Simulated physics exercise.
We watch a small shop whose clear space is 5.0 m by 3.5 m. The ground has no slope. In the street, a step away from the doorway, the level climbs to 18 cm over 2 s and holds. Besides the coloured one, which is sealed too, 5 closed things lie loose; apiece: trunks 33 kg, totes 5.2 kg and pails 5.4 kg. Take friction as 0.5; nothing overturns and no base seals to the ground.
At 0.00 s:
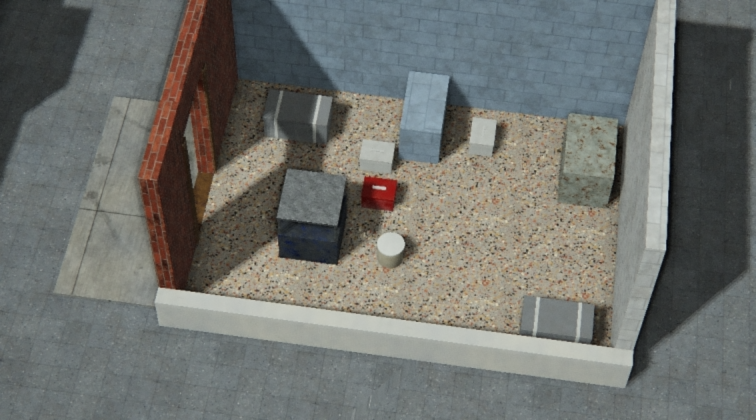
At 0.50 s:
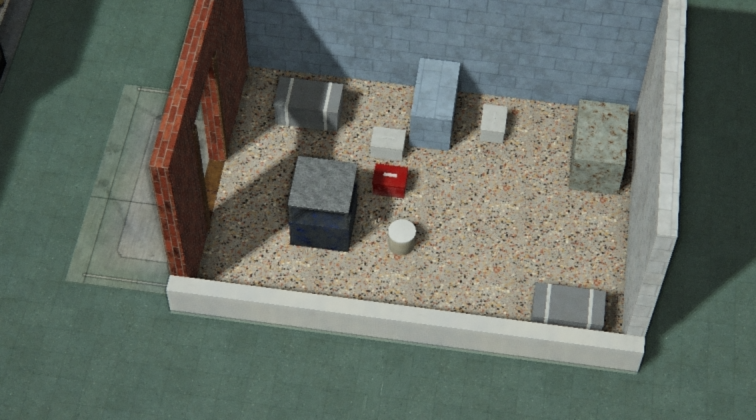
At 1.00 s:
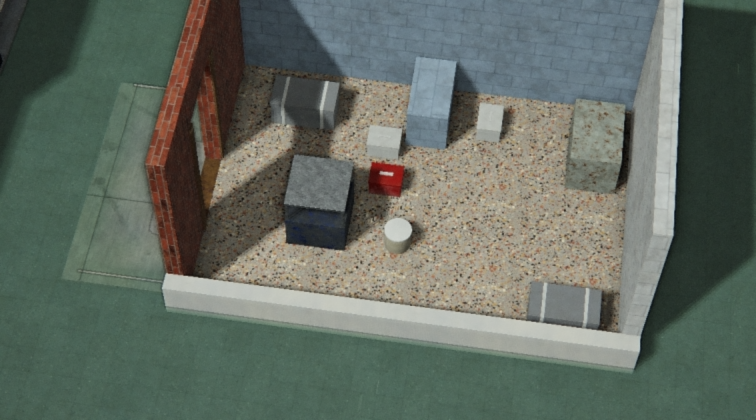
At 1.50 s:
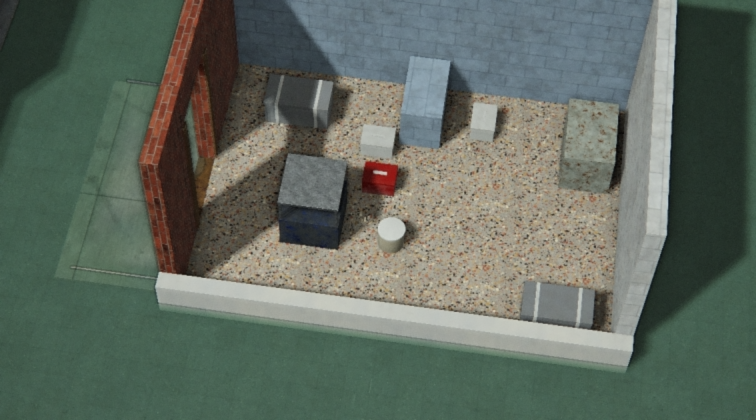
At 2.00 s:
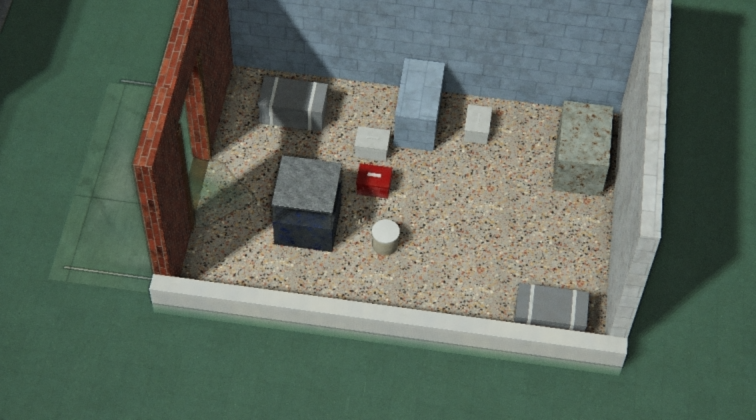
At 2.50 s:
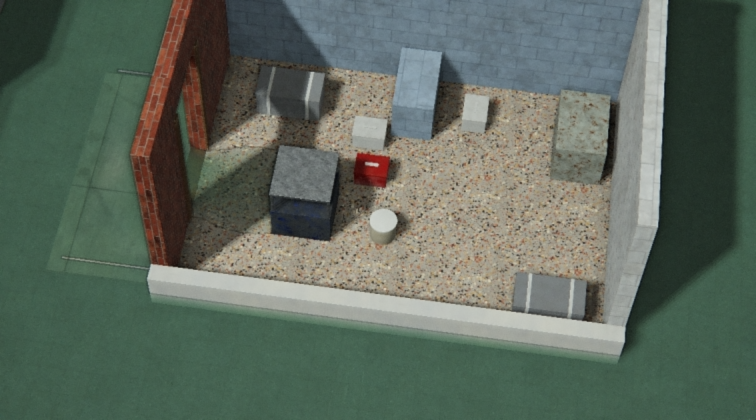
Green water spreads over the street around a small shop, then seeps through the doorway.
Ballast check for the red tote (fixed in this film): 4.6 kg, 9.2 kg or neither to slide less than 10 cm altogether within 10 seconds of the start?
Verdict: Only the larger load is enough.
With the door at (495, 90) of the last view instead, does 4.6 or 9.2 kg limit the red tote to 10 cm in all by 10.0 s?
In that case the lower weight is enough.
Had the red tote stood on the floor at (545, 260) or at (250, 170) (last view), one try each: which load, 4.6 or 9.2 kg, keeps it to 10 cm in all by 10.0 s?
In that order: Either load holds; neither holds.
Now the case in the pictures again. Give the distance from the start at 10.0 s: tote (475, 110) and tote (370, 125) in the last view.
In that order: 0 cm, 150 cm.
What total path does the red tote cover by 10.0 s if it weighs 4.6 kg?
About 80 cm.
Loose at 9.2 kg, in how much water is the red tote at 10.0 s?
About 5 cm.
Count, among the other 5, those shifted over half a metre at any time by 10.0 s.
That makes 1.
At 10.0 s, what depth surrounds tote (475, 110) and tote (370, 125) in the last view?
Roughly 2 and 9 cm.
After 3.5 s the red tote would be 0 cm from its start with 4.6 kg and 0 cm from its start with 9.2 kg; 3 cm of water round it then.
After 4.5 s the red tote would be 12 cm from its start with 4.6 kg and 0 cm from its start with 9.2 kg; 2 cm of water round it then.
After 7.0 s the red tote would be 35 cm from its start with 4.6 kg and 0 cm from its start with 9.2 kg; 3 cm of water round it then.
After 10.0 s the red tote would be 76 cm from its start with 4.6 kg and 0 cm from its start with 9.2 kg; 5 cm of water round it then.
